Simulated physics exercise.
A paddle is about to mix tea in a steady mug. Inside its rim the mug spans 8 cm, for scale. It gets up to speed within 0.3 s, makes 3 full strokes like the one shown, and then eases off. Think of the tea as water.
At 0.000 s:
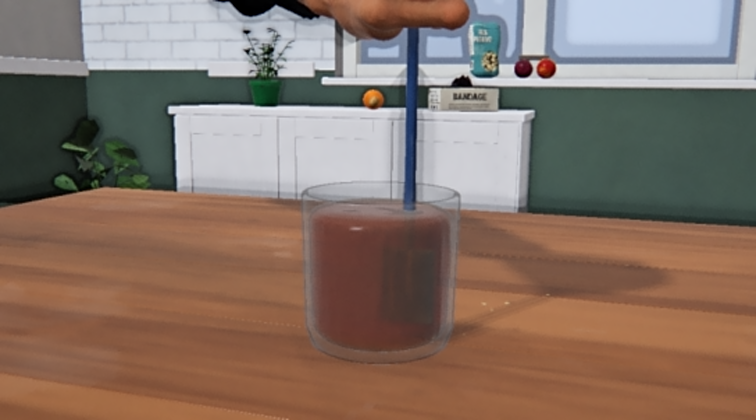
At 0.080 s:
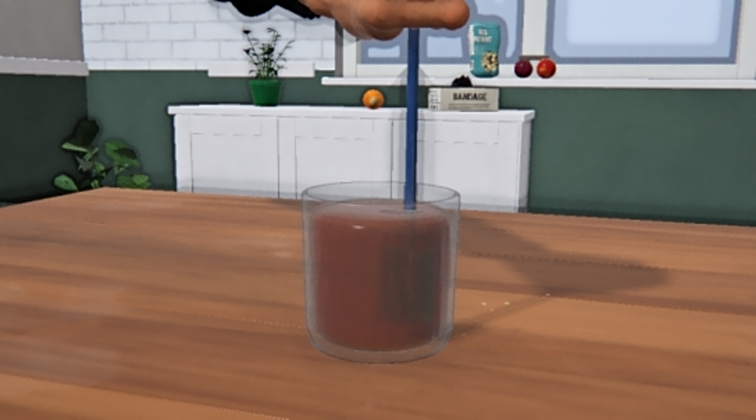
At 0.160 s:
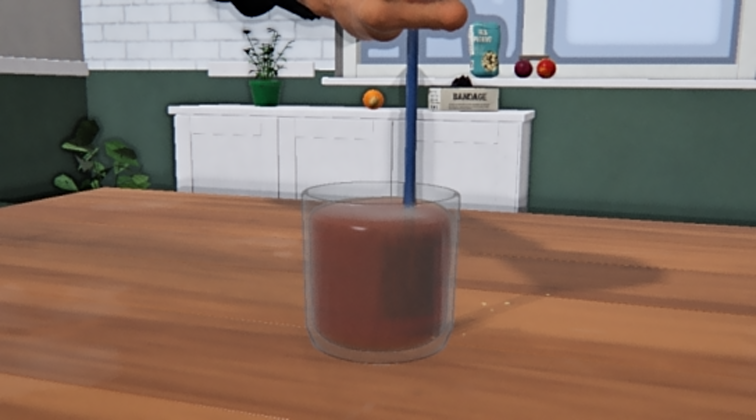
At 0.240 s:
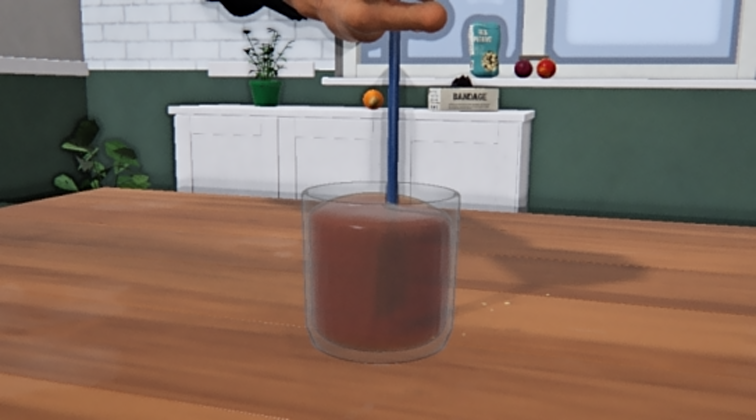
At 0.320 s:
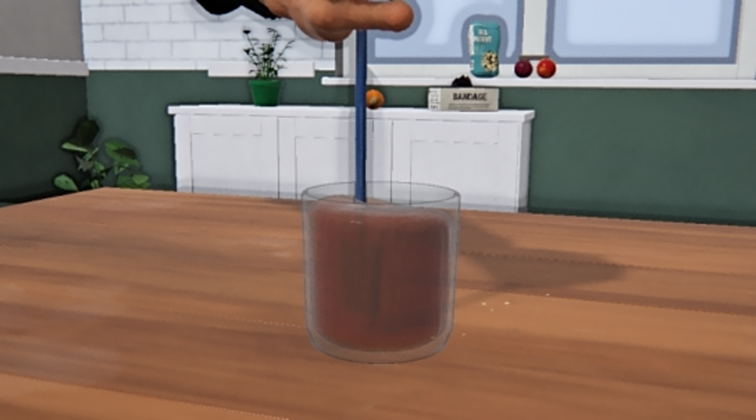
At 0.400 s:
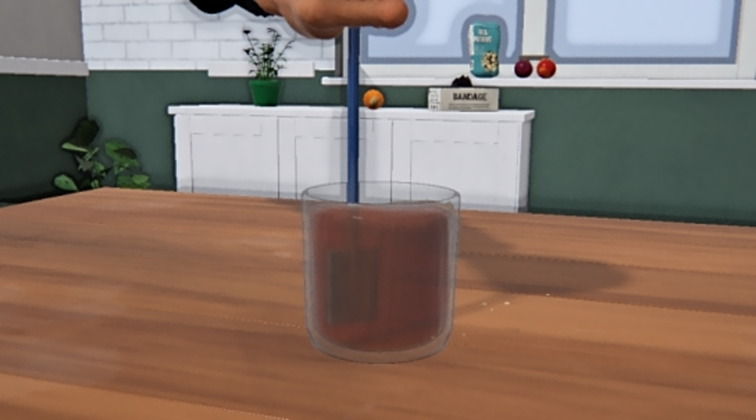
On a wooden kitchen table, a hand held a blue stick upright in a clear glass of reddish-brown drink, barely moving it at first, then drew it leftward through the liquid.
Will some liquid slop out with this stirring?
No: Nothing gets out.
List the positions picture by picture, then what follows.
In the first picture, the stem is at (412, 79); the tea meets the walls at (314, 207) and (452, 217); the rim runs from (311, 193) to (456, 201).
In the second picture, the stem is at (413, 79); the tea meets the walls at (314, 206) and (452, 217).
In the third picture, the stem is at (412, 79); the tea meets the walls at (315, 206) and (452, 216).
In the fourth picture, the stem is at (394, 79); the tea meets the walls at (314, 203) and (452, 218).
In the fifth picture, the stem is at (361, 78); the tea meets the walls at (314, 199) and (451, 215).
In the sixth picture, the stem is at (354, 78); the tea meets the walls at (313, 204) and (453, 210).
After 0.69 s 0 ml is over the rim.
After 0.98 s 0 ml is over the rim.
After 1.26 s 0 ml is over the rim.
After 1.55 s 0 ml is over the rim.
In the end 0 ml is over the rim.
